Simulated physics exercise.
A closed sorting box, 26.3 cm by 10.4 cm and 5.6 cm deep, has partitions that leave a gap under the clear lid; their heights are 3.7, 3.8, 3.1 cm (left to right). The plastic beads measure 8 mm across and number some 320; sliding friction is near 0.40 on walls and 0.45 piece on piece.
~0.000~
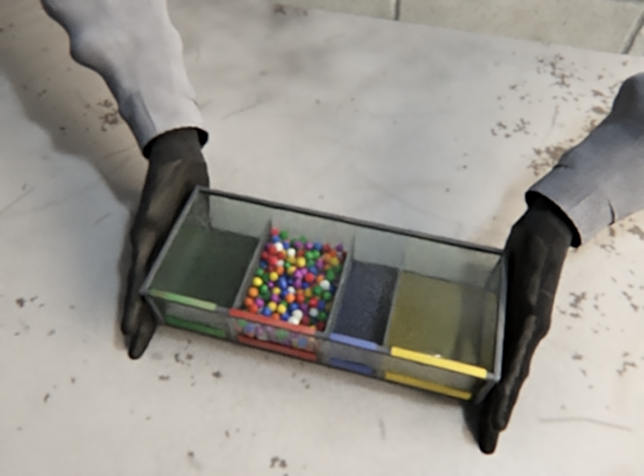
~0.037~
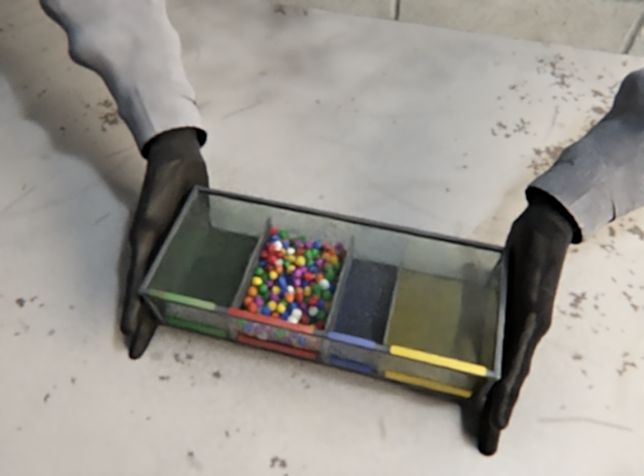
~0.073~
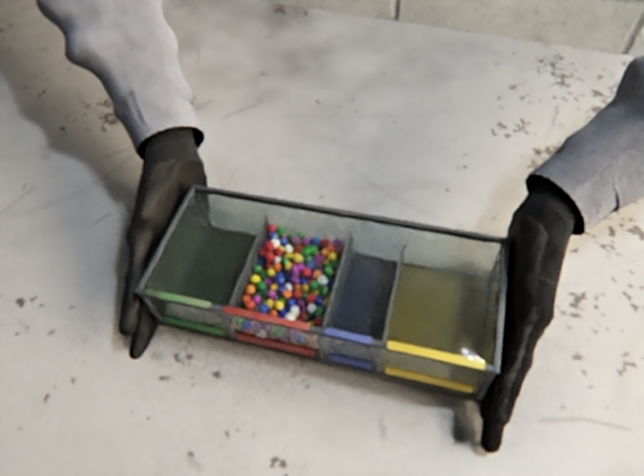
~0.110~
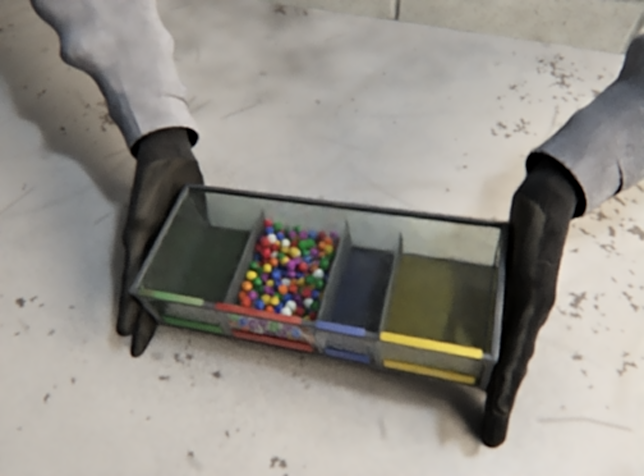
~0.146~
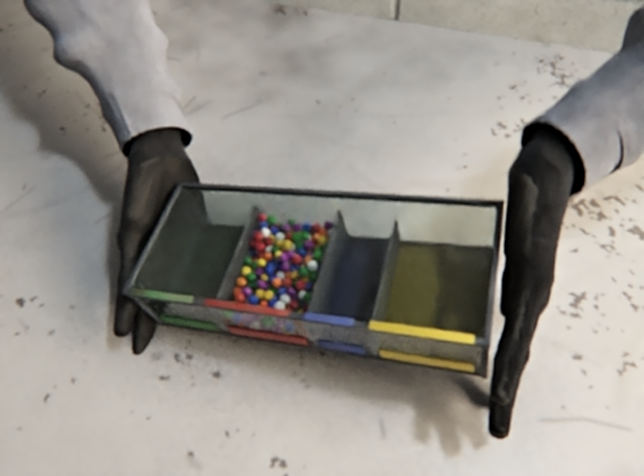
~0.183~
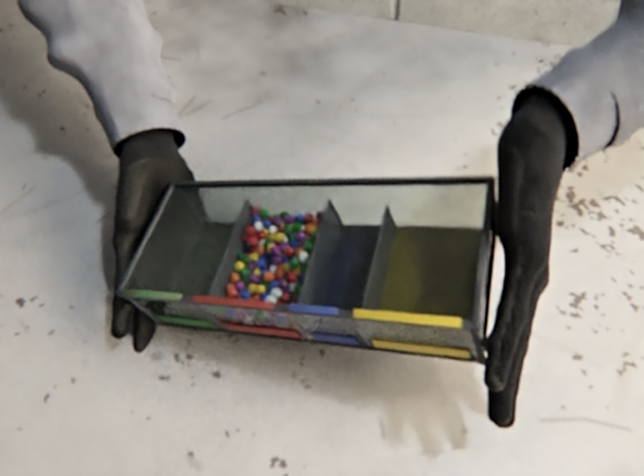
A clear-lidded sorting box tilts gently at first, then faster, its right end rising and swinging back, between two black-gloved hands above a scuffed, pale tabletop, seen from above at an angle. Green, red, blue and yellow strips mark its four compartments from left to right, with multicoloured beads filling the red one. The grey-sleeved arms shift with the box while the beads stay in their section and the camera remains still.
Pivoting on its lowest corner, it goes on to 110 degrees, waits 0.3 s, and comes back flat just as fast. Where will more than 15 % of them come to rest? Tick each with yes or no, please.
Red - yes; blue - no; green - yes; yellow - no.
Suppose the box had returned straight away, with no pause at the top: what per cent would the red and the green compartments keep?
In that case red 50; green 50.
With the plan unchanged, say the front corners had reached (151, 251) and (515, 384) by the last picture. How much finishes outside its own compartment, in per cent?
In that case about 30 percent.
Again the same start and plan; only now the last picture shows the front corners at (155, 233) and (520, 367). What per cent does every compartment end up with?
Per cent by compartment: Red 80, blue 5, green 0, yellow 15.
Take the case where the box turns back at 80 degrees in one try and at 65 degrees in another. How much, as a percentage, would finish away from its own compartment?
About 25 and 20 per cent.
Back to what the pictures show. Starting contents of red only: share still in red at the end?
Share retained: Approx. 50 %.
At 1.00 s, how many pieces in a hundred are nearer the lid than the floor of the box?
Share: Approx. 70 %.
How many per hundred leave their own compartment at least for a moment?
Estimate: Around 50 %.
Then, at 1.00 s, tilt 110 degrees; red 60 %, green 40 %.
After 1.55 s, tilt 59 degrees; red 55 %, green 45 %.
After 2.15 s, tilt 0 degrees; red 50 %, green 50 %.
By 2.6 s all is still; red 50 %, blue 0 %, green 50 %, yellow 0 %.
